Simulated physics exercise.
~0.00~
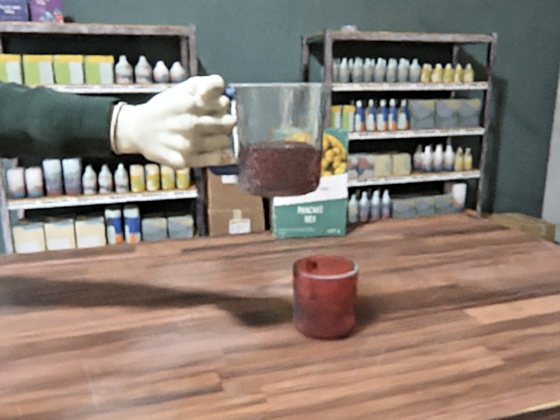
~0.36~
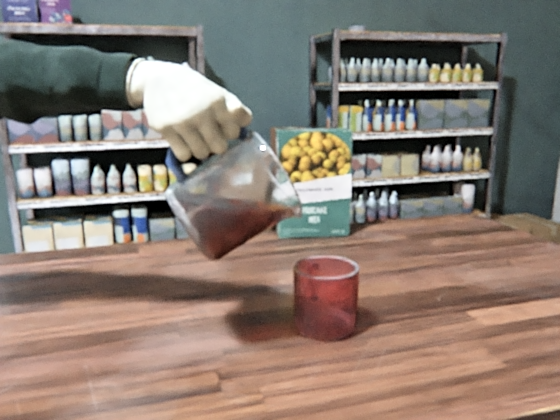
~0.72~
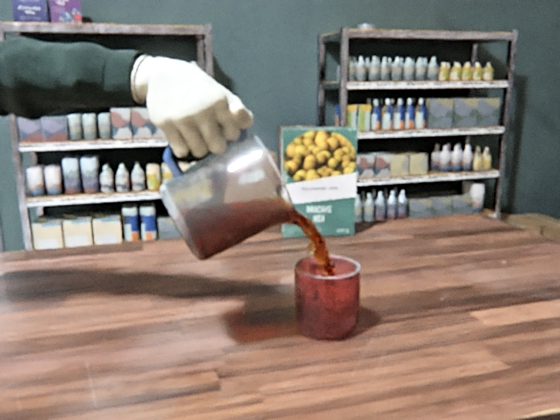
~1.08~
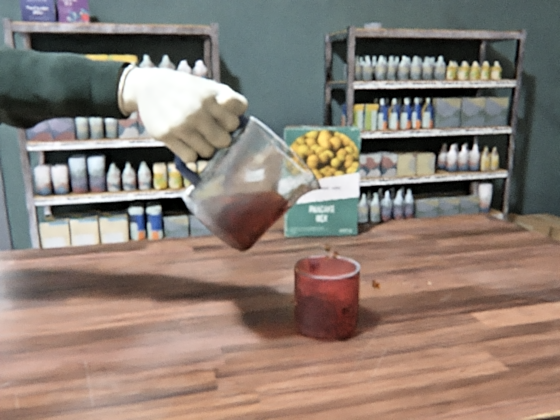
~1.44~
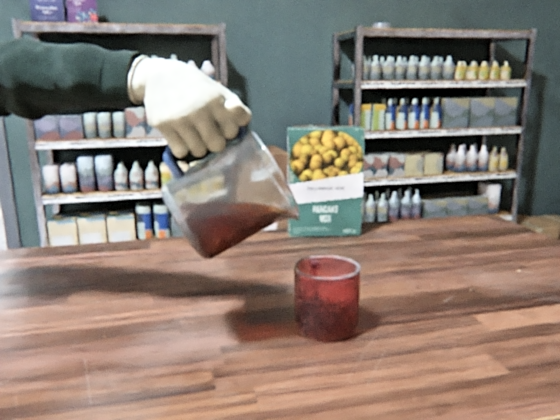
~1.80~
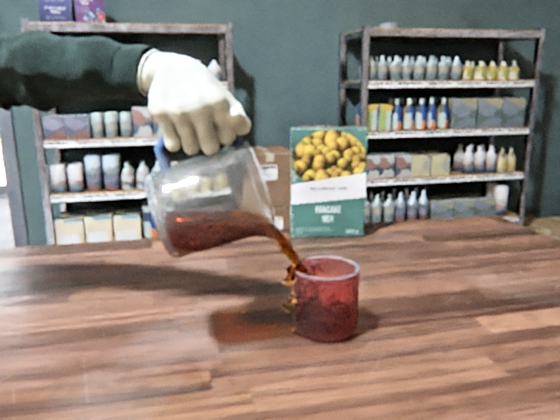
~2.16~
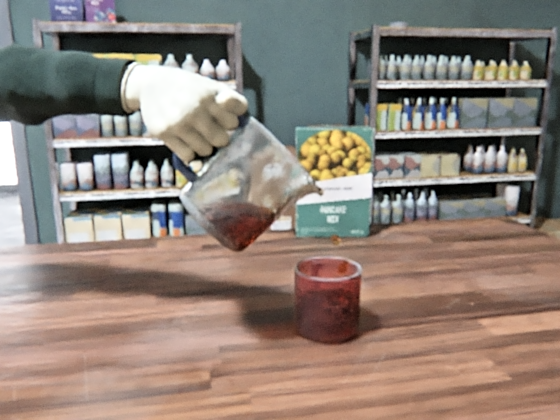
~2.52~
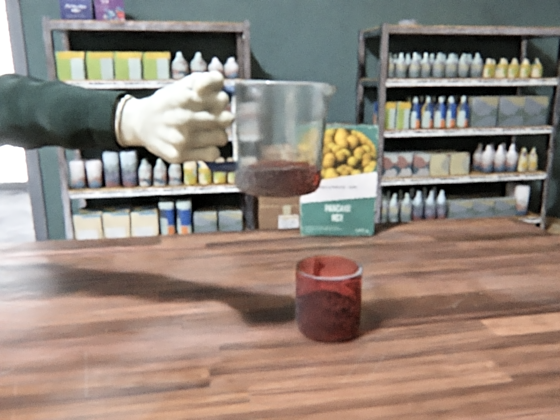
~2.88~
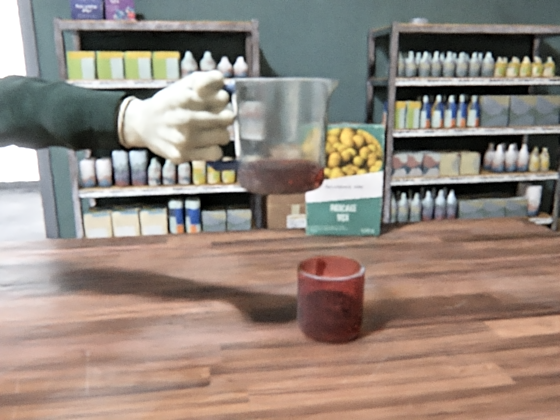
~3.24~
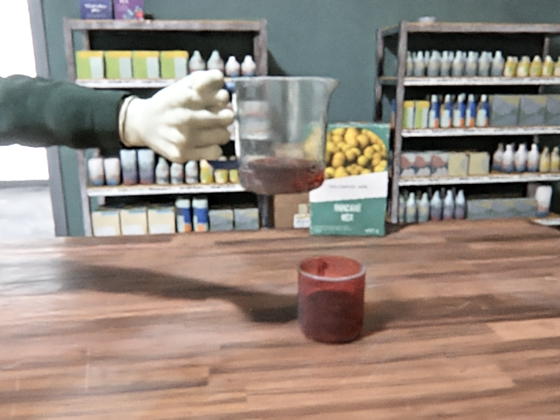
A white-gloved hand tipped a clear jug of reddish-brown tea over a small red mug on a wooden counter, eased it back, then tipped it further and poured again, finally holding the jug level above the mug with some tea still inside.
